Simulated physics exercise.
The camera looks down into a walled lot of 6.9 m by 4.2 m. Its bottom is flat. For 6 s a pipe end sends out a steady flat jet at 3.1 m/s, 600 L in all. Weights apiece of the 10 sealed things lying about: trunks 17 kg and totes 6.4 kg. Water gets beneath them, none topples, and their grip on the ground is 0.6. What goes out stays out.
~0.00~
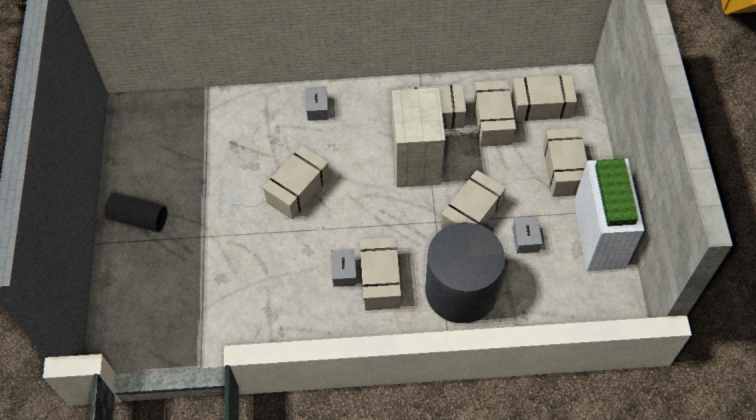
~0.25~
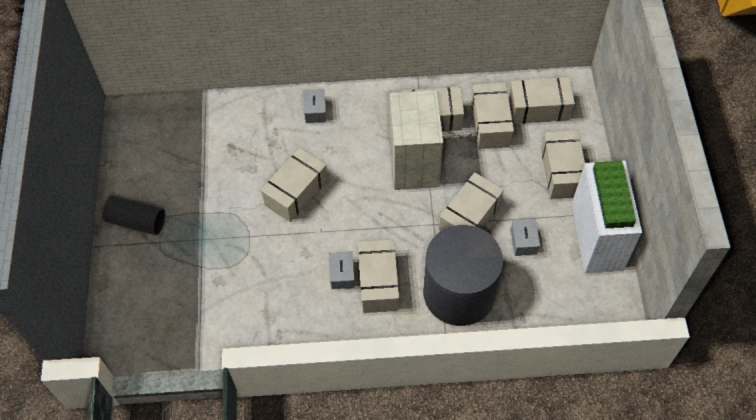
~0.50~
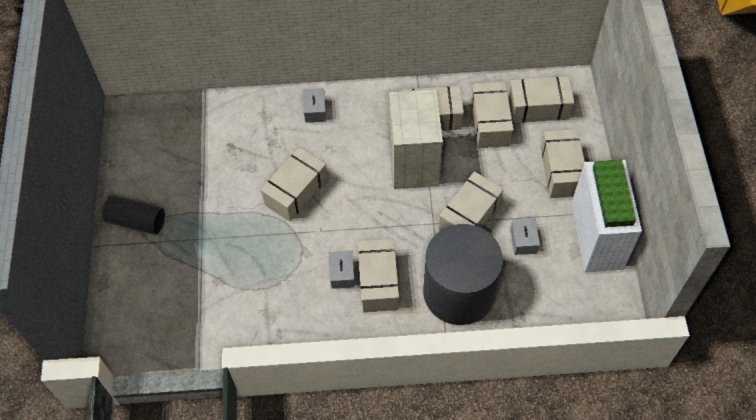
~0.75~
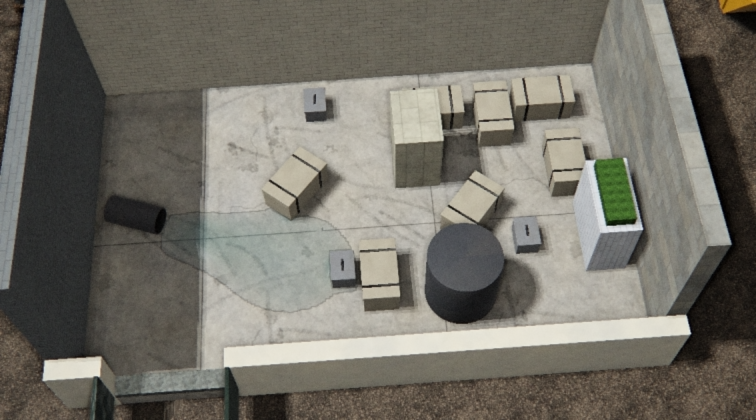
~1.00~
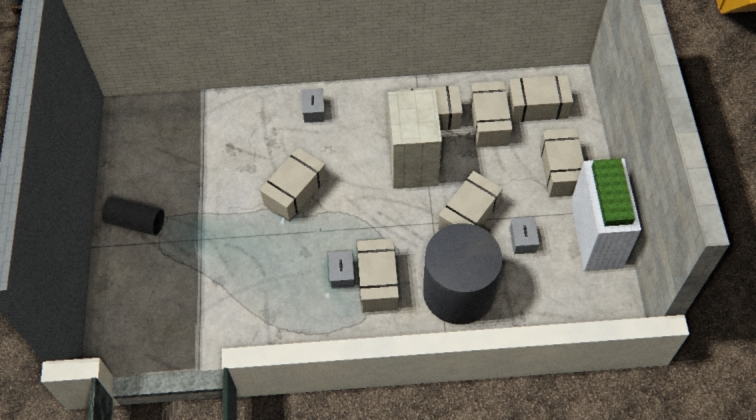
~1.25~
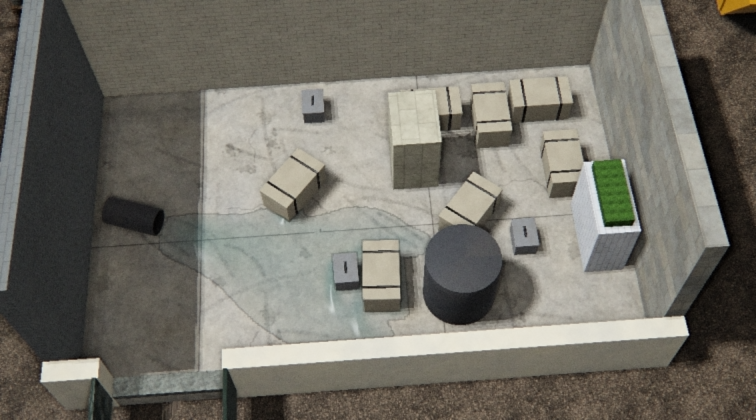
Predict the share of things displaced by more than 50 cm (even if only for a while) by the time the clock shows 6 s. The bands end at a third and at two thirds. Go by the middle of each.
That comes to less than a third.
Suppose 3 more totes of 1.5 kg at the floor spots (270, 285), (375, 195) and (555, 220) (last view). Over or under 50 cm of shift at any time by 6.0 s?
In that order: More, less, less.
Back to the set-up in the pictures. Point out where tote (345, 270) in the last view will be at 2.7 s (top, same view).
Around (373, 283).
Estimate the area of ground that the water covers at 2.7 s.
About 8.5 m2.
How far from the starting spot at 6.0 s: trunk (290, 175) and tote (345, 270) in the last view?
In that order: 0 cm, 60 cm.
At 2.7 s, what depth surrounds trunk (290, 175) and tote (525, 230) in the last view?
Roughly 0 and 1 cm.
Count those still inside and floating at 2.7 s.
I count 1.
After 1.8 s 0 of 10 are over 50 cm from their spots; 1 afloat.
After 2.7 s 0 of 10 are over 50 cm from their spots; 1 afloat.
After 4.2 s 2 of 10 are over 50 cm from their spots; 1 afloat.
After 6.0 s 2 of 10 are over 50 cm from their spots, and 2 have been at some point; 3 afloat.
